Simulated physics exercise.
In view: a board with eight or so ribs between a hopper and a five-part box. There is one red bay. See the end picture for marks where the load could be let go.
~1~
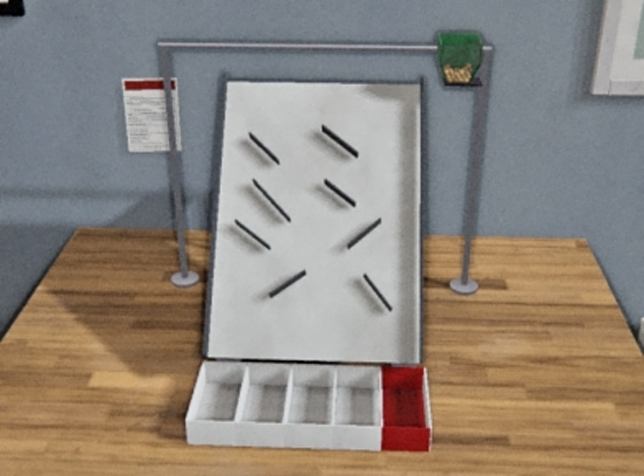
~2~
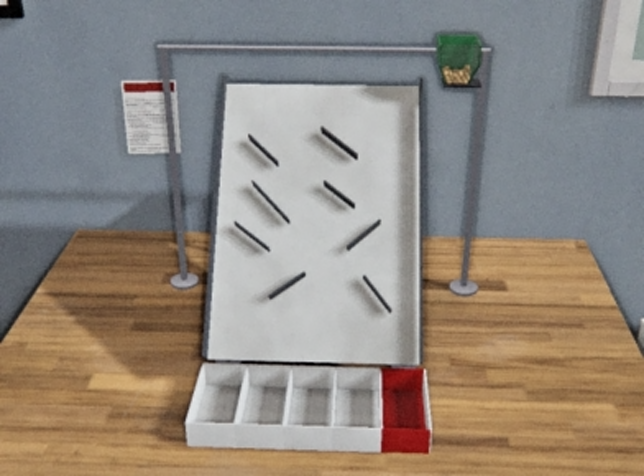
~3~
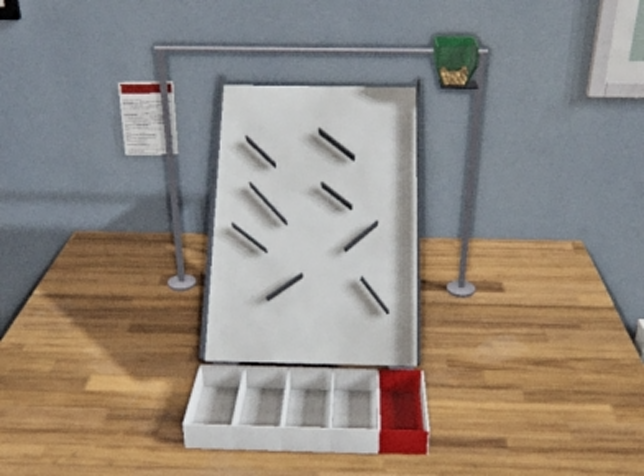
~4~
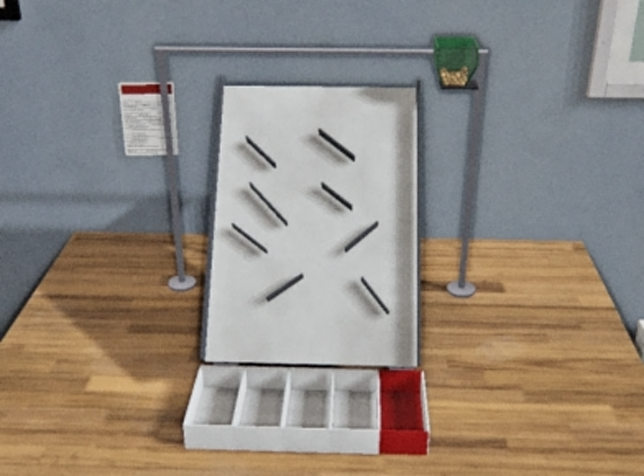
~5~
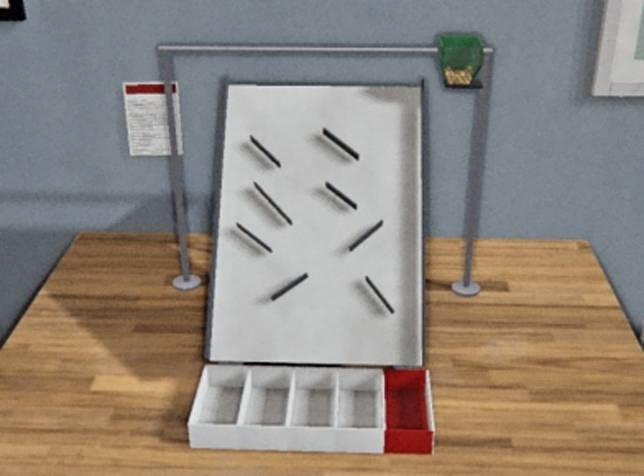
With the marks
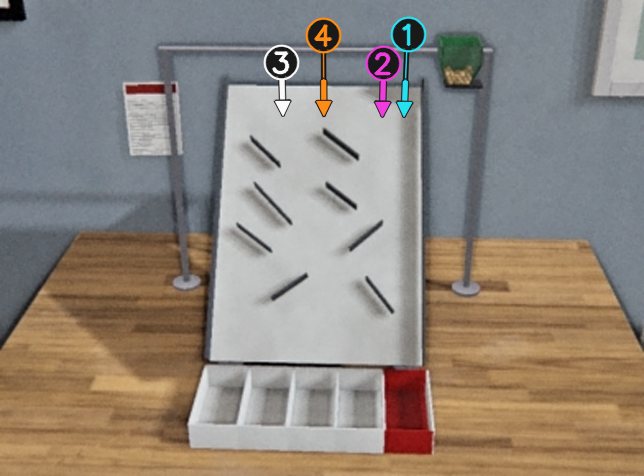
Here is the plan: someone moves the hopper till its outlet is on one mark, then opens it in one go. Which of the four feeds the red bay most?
It is 1.
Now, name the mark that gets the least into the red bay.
It is 3.
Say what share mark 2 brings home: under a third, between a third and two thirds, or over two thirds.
Mark 2 gives between a third and two thirds.
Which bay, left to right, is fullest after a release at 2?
It is the fifth one.
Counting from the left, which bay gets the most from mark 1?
The fifth from the left.
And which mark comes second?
2.
On the marked copy, mark 1 meets the board at (404, 111); mark 2 meets the board at (382, 111); mark 3 meets the board at (282, 110); mark 4 meets the board at (323, 110).
With 1, most in the red bay, a small part in other bays, a small part outside the box.
With 2, about half in the red bay, about half in other bays, a stray few outside the box.
With 3, a small part in the red bay, most in other bays, a small part outside the box.
With 4, about a quarter in the red bay, about two thirds in other bays, a stray few outside the box.
